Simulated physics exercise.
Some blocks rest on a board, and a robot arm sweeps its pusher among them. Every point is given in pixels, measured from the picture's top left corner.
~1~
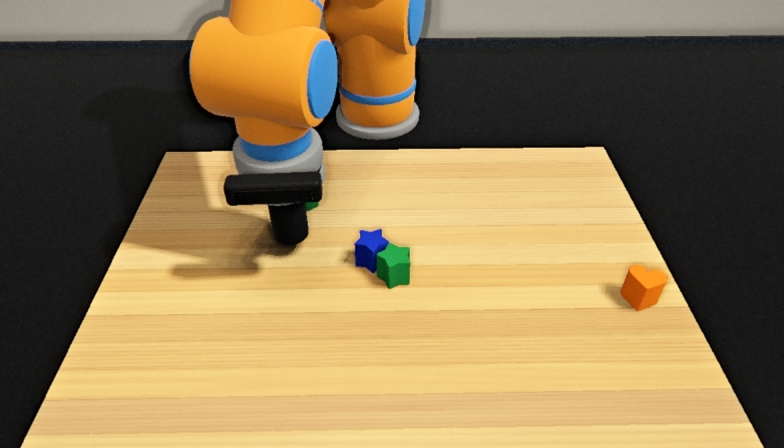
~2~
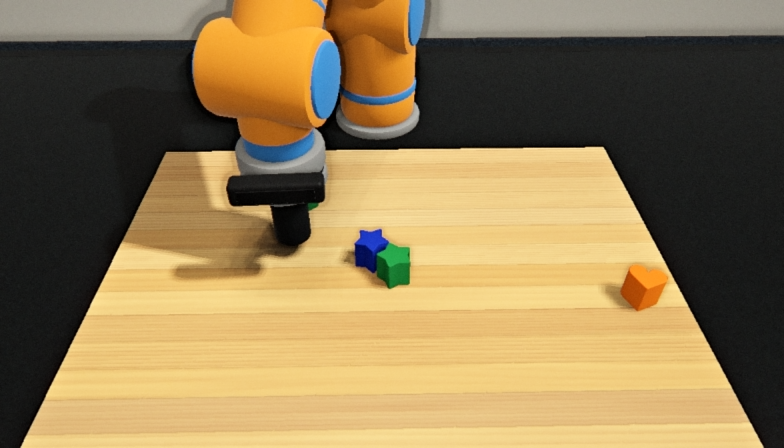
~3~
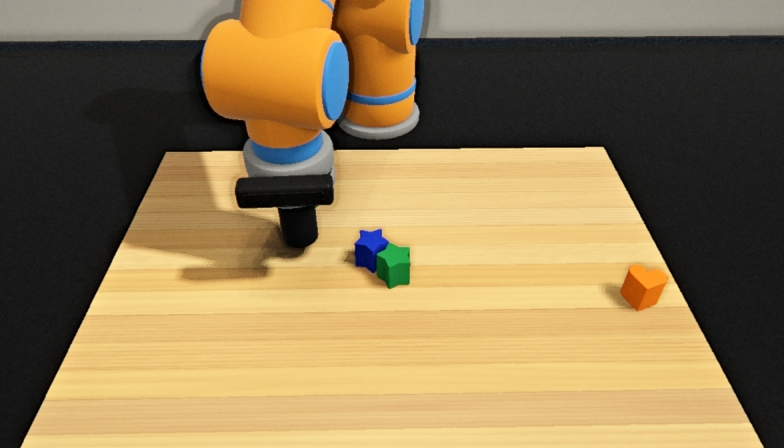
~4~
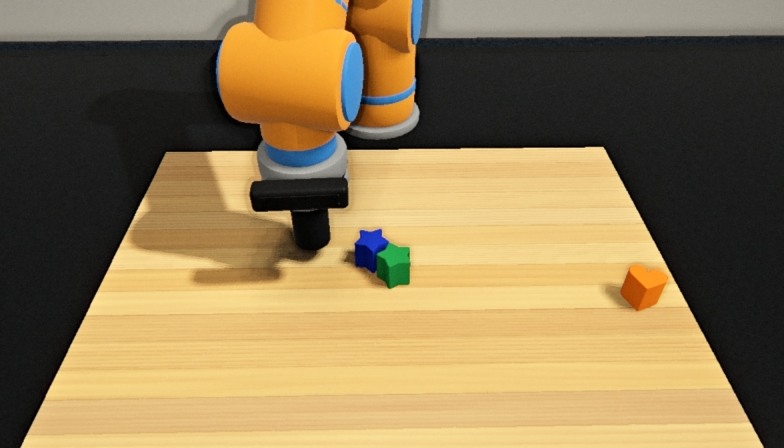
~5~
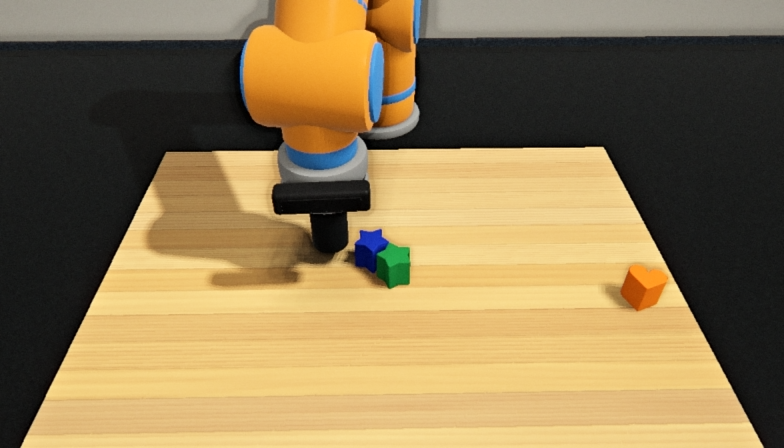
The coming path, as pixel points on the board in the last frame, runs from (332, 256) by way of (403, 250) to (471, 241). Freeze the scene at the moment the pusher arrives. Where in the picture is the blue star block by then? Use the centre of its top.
Most likely (448, 243).
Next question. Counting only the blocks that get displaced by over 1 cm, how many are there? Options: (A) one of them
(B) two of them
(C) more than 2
My answer is option B.
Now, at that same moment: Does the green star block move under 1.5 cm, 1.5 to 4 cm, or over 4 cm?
The answer here is from 1.5 to 4 cm.
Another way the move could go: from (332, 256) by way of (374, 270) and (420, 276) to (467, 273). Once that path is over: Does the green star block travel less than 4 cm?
I'd say no.
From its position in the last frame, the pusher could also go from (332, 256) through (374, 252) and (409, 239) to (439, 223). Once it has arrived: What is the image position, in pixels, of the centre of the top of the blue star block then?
It should be at about (422, 239).
What follows on the original path. One third of the way, pusher (380, 238); blue star block (408, 239), turned 15° clockwise; green star block (412, 259), turned 30° clockwise.
Two thirds of the way, pusher (427, 233); blue star block (443, 243), turned 50° clockwise; green star block (423, 261), turned 70° clockwise.
At the end, pusher (473, 226); blue star block (448, 243), turned 80° clockwise; green star block (423, 261), turned 70° clockwise.
